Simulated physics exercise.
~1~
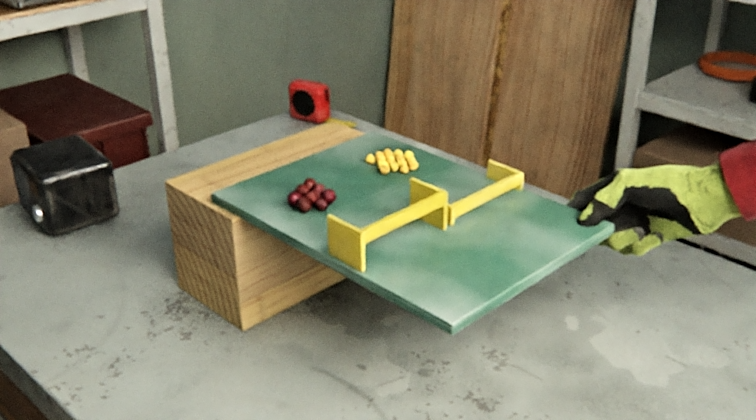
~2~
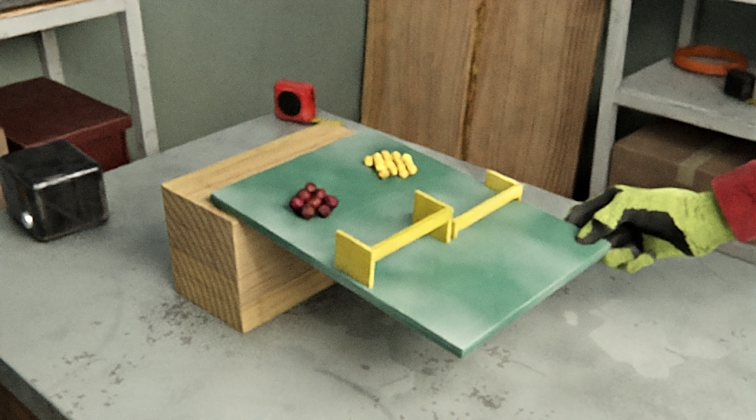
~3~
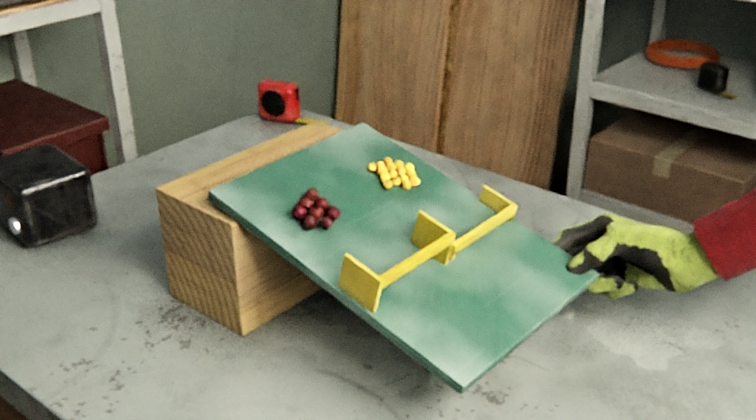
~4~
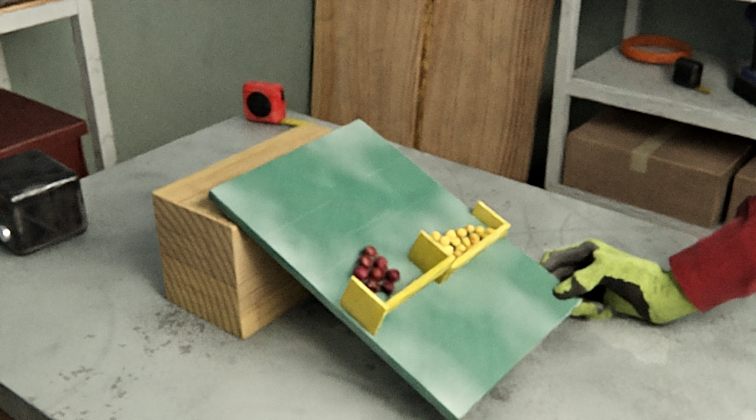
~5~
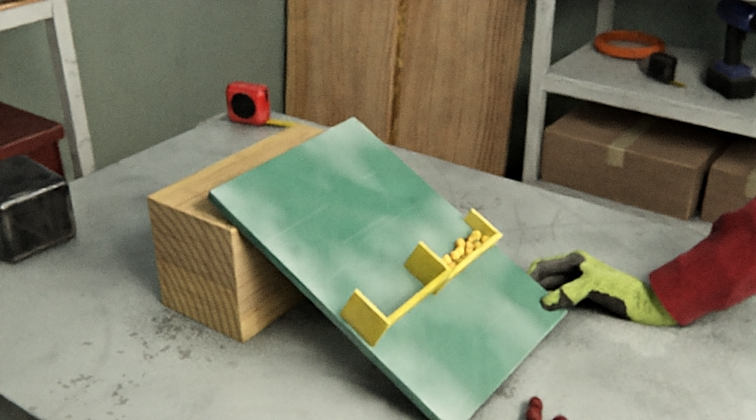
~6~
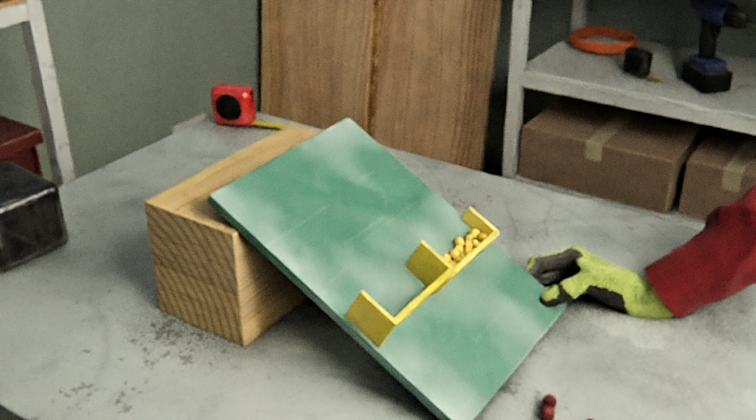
Green board tilting down from a wooden block beside a gloved hand, dark red balls slipping past one yellow gate, yellow pieces staying behind another.
